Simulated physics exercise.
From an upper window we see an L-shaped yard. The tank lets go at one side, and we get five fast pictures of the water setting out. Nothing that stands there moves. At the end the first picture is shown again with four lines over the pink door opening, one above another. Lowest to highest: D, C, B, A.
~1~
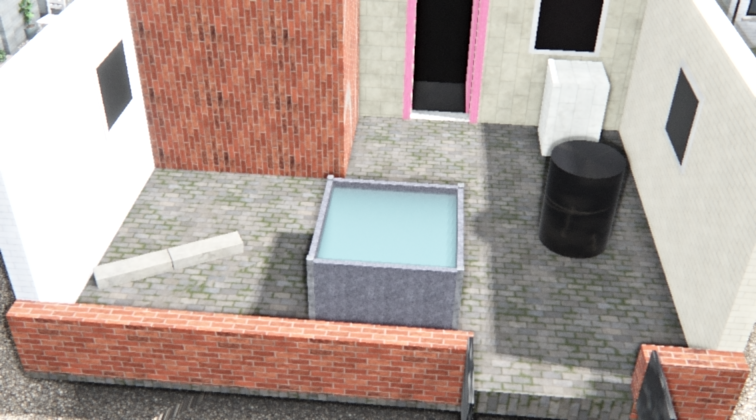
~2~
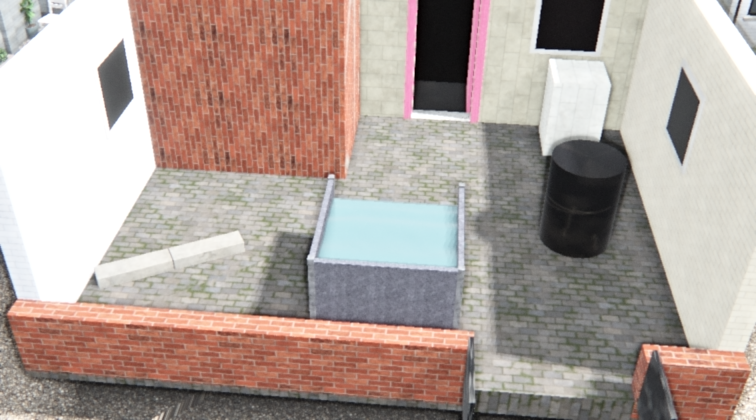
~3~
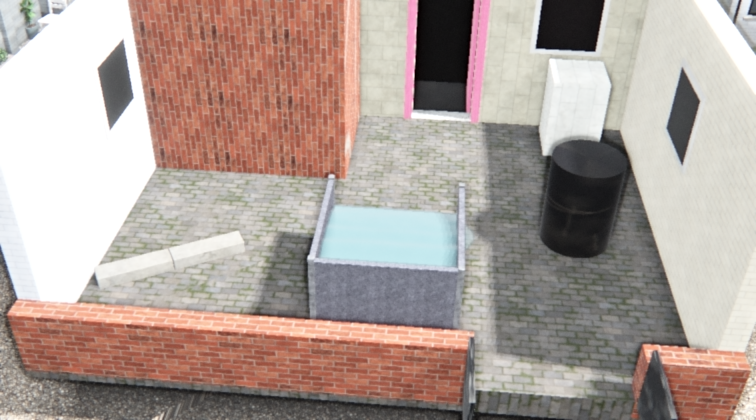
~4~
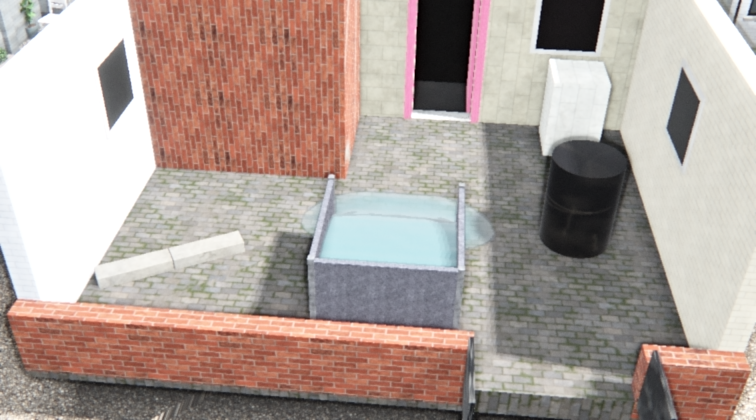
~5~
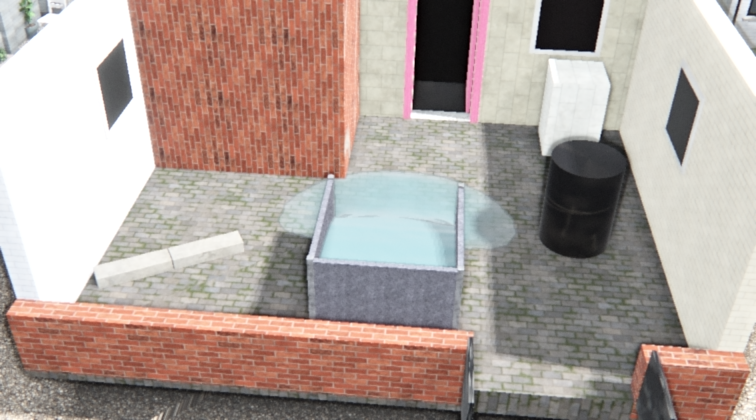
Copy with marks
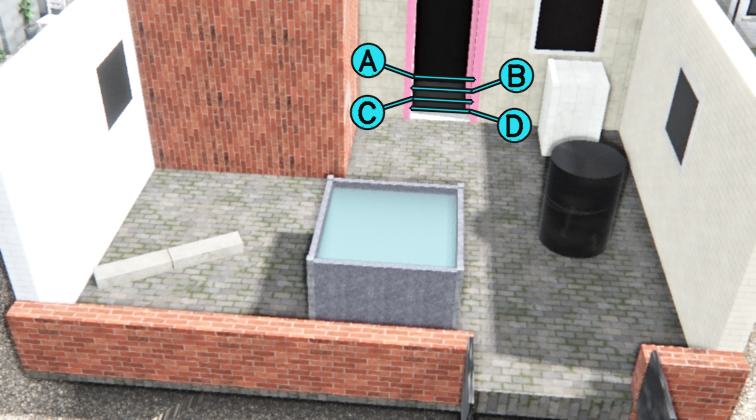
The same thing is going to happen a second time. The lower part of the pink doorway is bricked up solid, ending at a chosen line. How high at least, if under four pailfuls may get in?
C will do.
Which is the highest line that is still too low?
D it is.
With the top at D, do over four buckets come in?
Yes, it does.
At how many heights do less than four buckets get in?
Three of them.
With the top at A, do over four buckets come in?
No, not at all.
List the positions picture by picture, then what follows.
Water in the tank at rest, its middle at (390, 227); foot of the pink doorway at (440, 120); open gate at (558, 335).
Water covers 2 % of the ground, its front hidden from here.
Water covers 4 % of the ground, its front hidden from here.
Water covers 8 % of the ground, its front hidden from here.
Water covers 14 % of the ground and shows as far out as (374, 173).
On the marked copy, A at (443, 77); B at (442, 89); C at (441, 100); D at (441, 109); from the bottom up D, C, B, A.
With A, nothing gets over.
With B, nothing gets over.
With C, a splash gets over, under a bucket.
With D, about 11 bucketfuls get in.
